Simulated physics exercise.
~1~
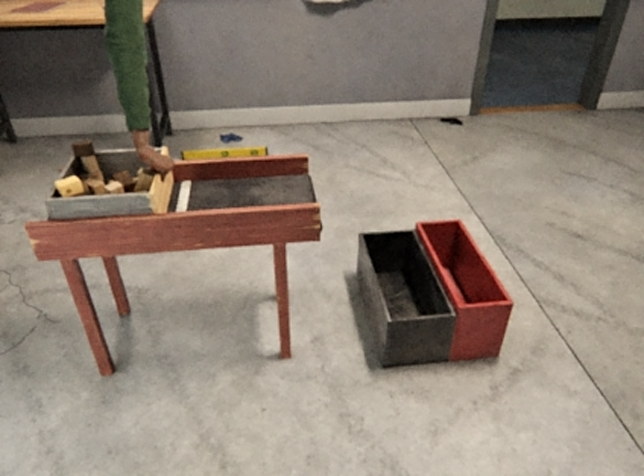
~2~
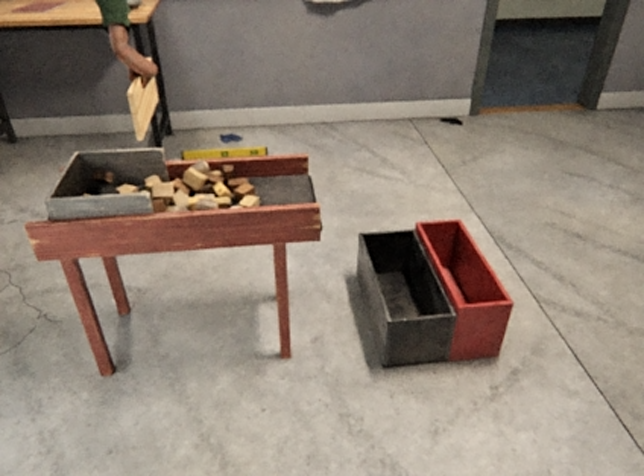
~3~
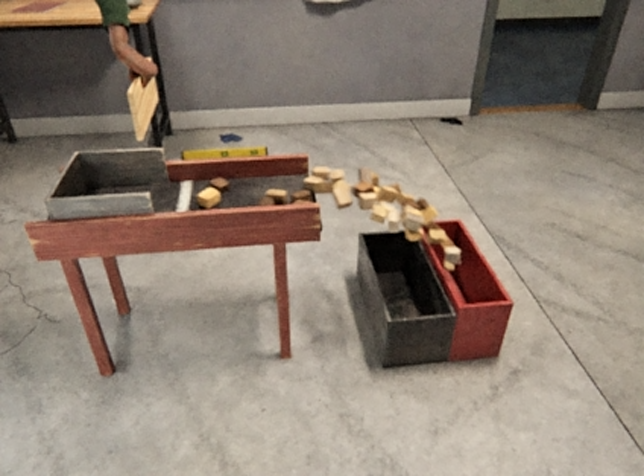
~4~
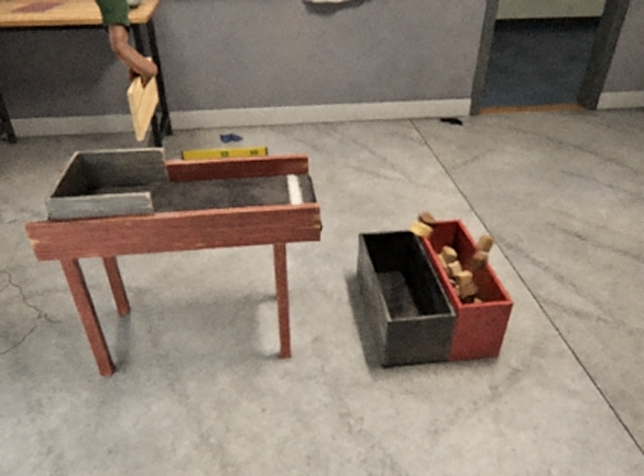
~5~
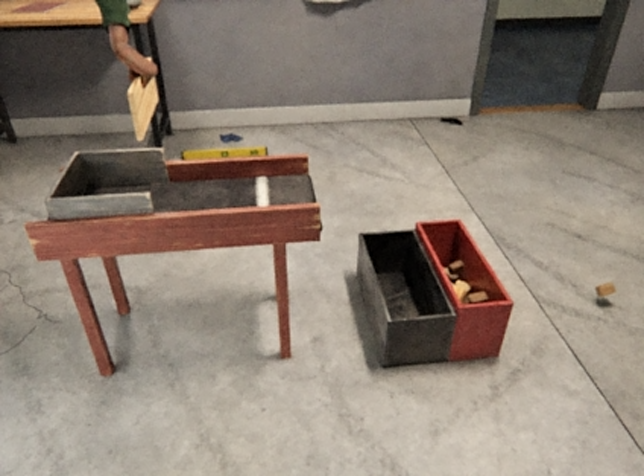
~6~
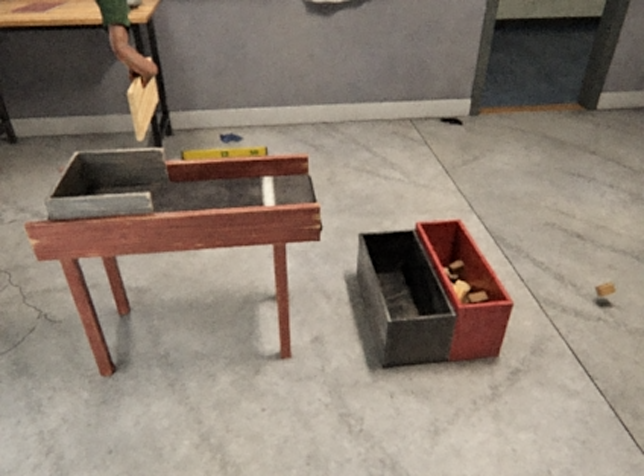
In a room with a grey floor, a hand lifted a wooden gate from a grey pen, and loose wooden blocks rode a belt rightward, flew off its end and landed mostly in the red tub, leaving the black bin empty and one block on the floor beyond.
